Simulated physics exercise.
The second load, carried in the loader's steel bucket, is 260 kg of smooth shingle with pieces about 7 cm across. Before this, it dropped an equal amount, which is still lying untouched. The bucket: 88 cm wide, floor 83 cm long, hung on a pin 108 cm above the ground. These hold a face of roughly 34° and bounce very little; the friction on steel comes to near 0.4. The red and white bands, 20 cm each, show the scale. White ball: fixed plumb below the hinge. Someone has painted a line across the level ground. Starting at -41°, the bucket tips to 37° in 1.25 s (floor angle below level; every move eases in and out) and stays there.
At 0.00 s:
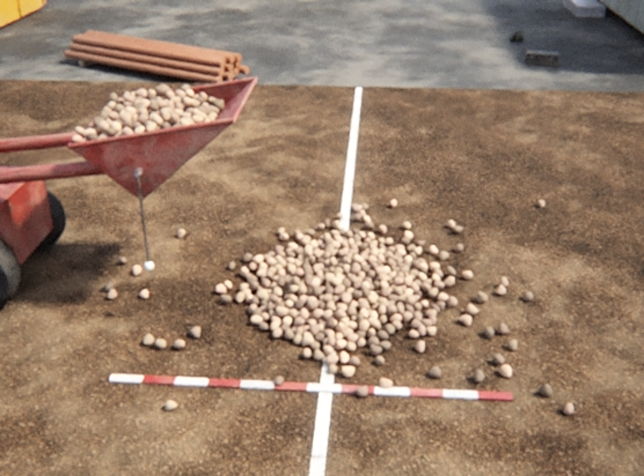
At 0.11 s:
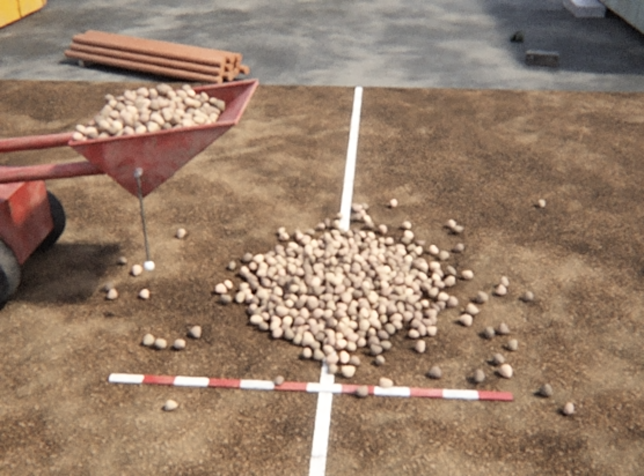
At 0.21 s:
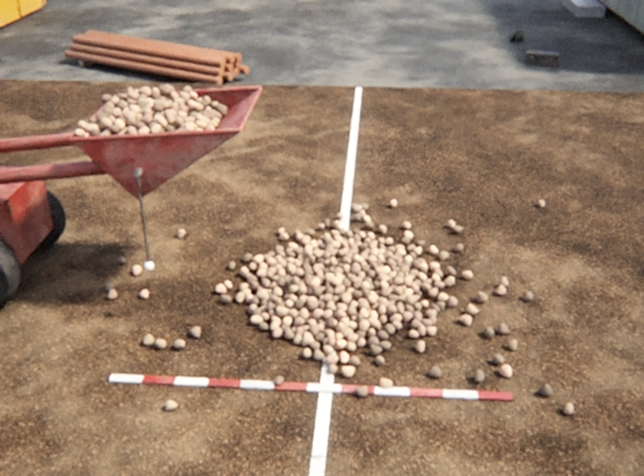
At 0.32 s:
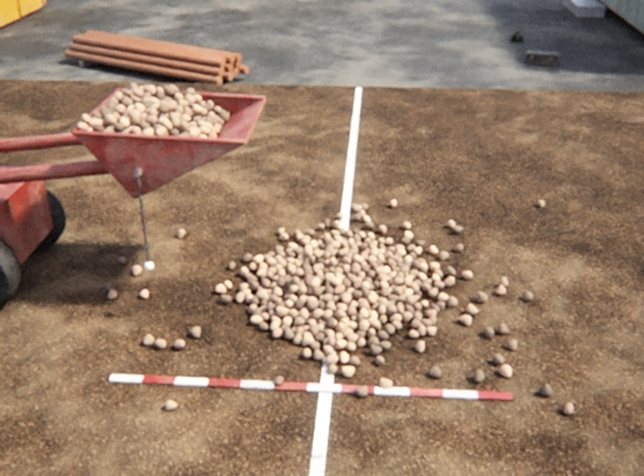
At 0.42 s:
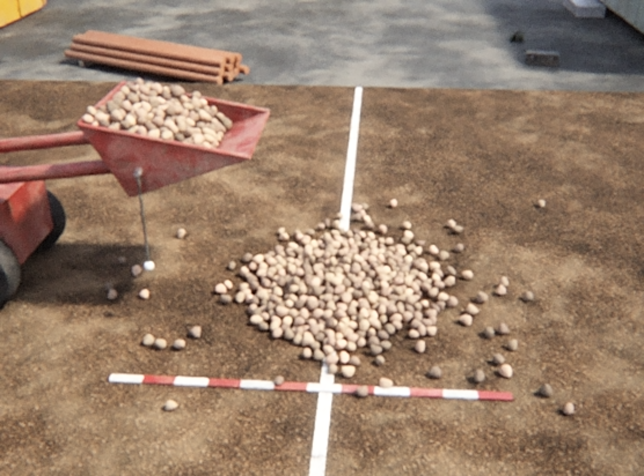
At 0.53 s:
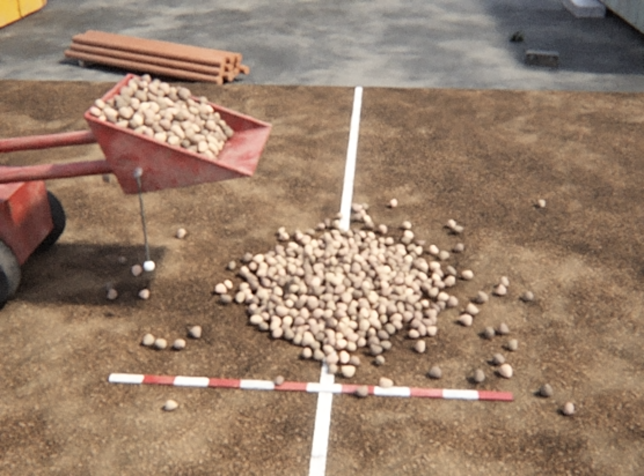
On a flat brown dirt yard bordered by grey paving, seen from above at an angle, daylight falls across the ground. A red bucket loaded with pale rounded stones hangs at left above a small white ball, beside a loose stone heap on a painted white line, with a red-and-white scale bar in front. The bucket steadily tilts rightward, its stones shifting toward the lip, while the heap and camera stay still.
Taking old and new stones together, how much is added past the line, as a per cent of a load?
About 17 per cent.
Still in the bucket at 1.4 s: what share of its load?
About 50 per cent is held.
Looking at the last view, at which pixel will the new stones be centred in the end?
Roughly at (289, 273) in the last picture.
After 0.9 s the floor is at 25°; in per cent of one load, 99 in the bucket, 49 short of the line, 53 past the line; the foremost stones are at (538, 326).
After 1.4 s the floor is at 37°; in per cent of one load, 49 in the bucket, 100 short of the line, 53 past the line; the foremost stones are at (538, 326).
After 1.7 s the floor is at 37°; in per cent of one load, 8 in the bucket, 134 short of the line, 61 past the line; the foremost stones are at (538, 326).
After 4.1 s the floor is at 37°; in per cent of one load, 0 in the bucket, 132 short of the line, 70 past the line; the foremost stones are at (538, 326). Net gain past the line, 17.
